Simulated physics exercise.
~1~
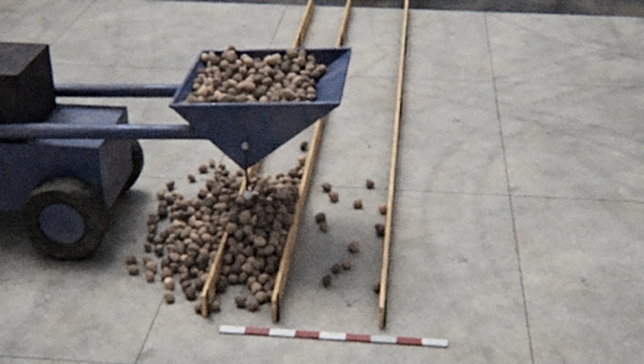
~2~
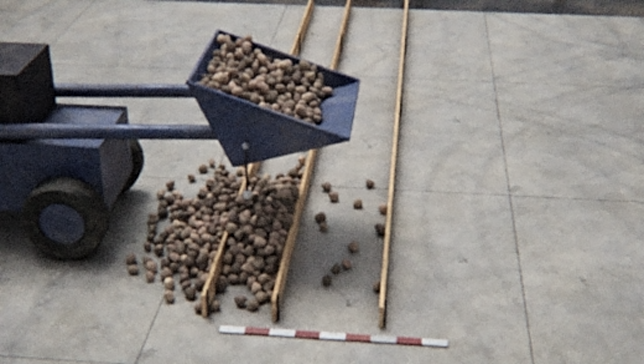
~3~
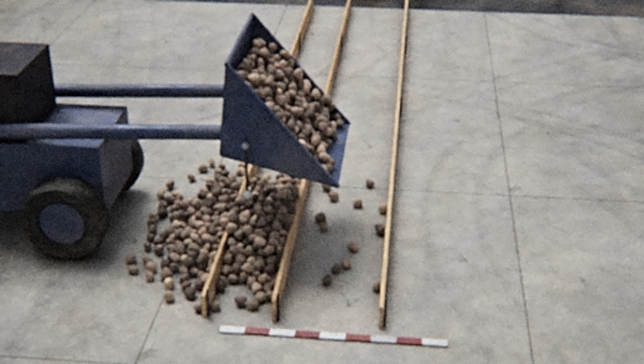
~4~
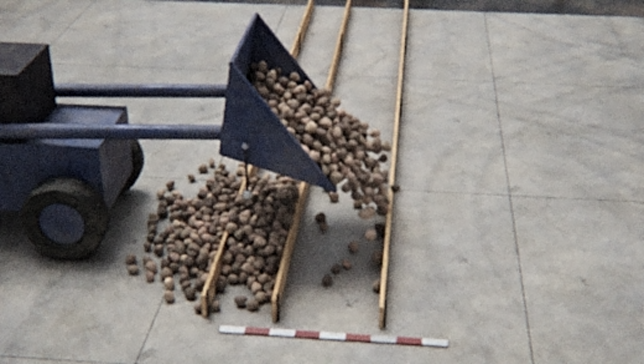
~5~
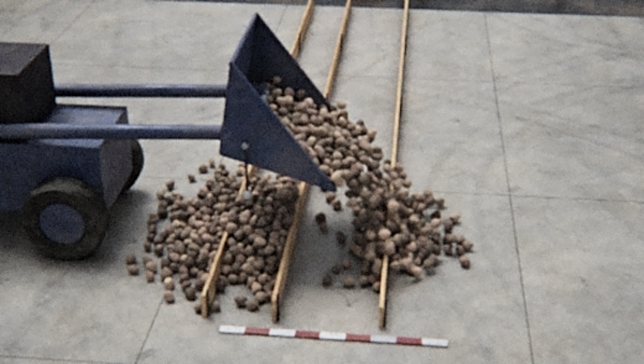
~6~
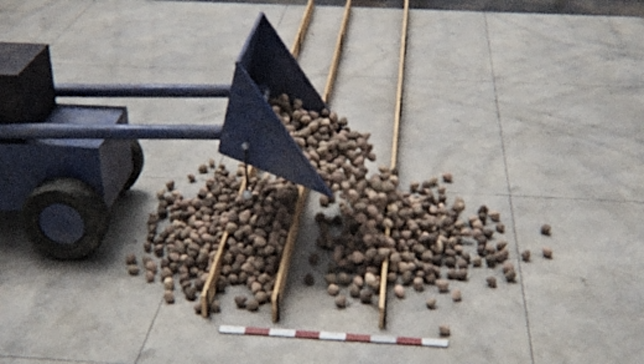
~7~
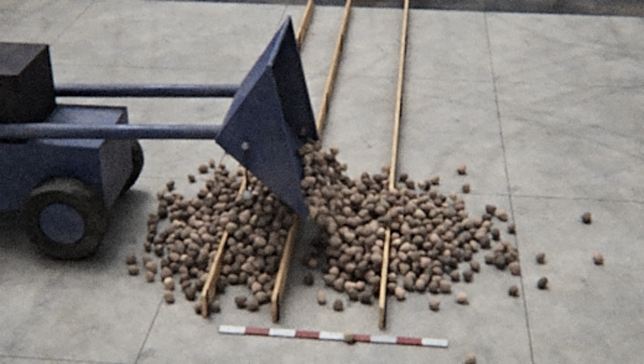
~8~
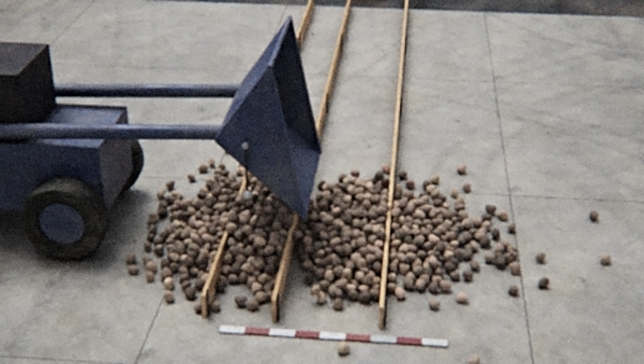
On a concrete floor, a blue loader tipping its bucket in stages, brown stones spilling rightward across wooden boards until it empties.
